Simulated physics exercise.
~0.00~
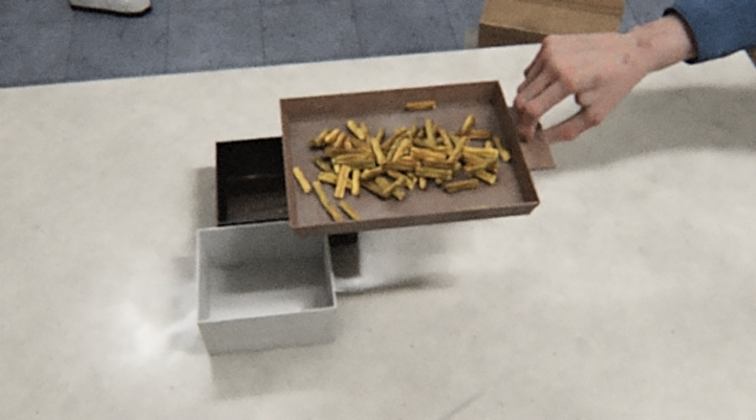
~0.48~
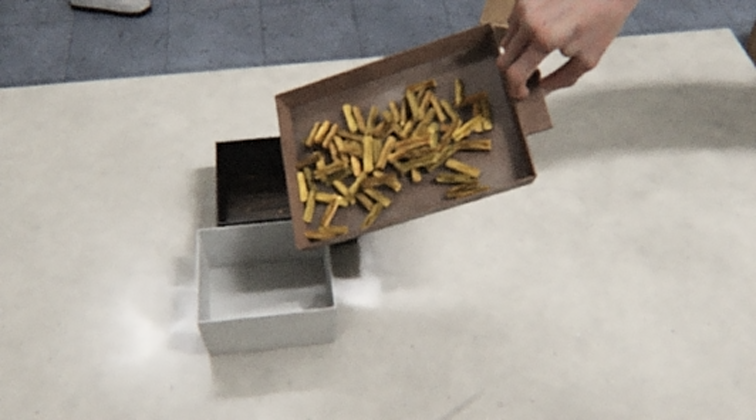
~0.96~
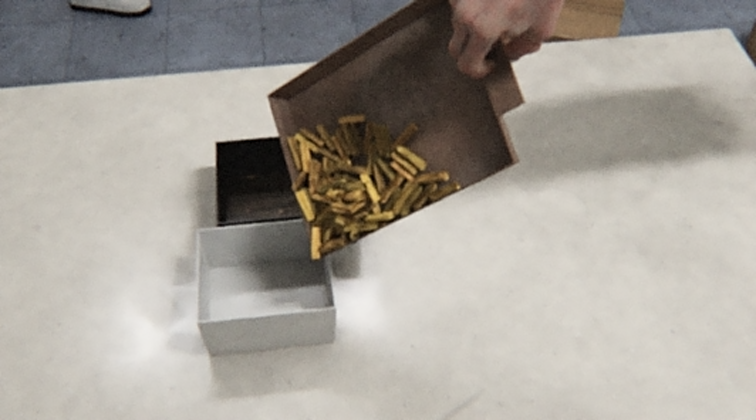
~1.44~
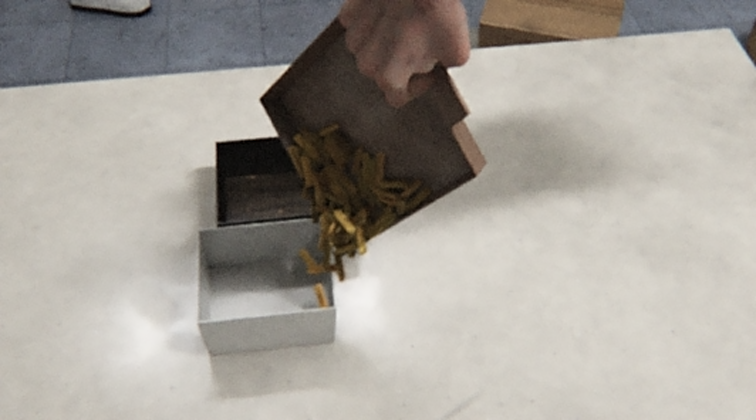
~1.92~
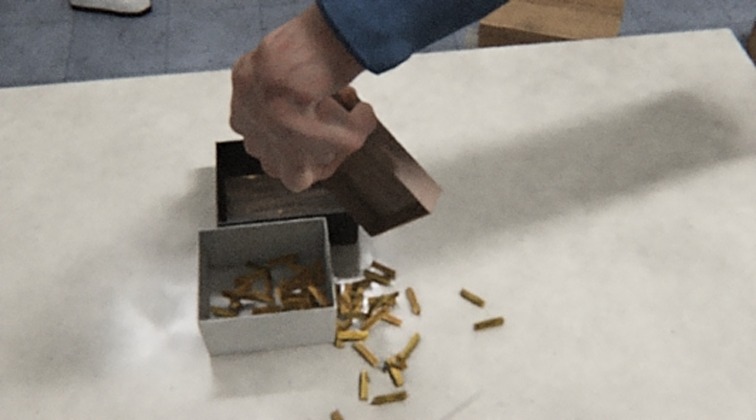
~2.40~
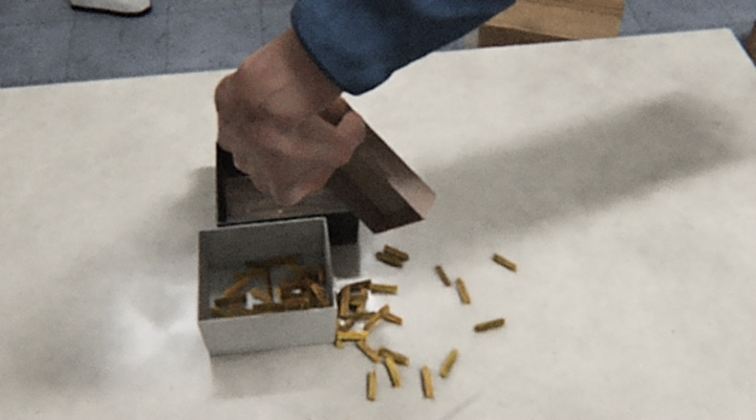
A hand holds a brown tray of short yellowish pasta pieces above a pale table, where a white tin sits in front of a black one. The hand tips the tray steeply toward the left, and the pieces slide down and bunch at its lower corner. They begin to spill over the edge, dropping toward the right side of the white tin. As the tray turns past upright, the rest pours out, some landing inside and some scattering on the table. At the end, more than half lies in the white tin, the remainder strewn beside it, while the hand still holds the emptied tray tilted above.
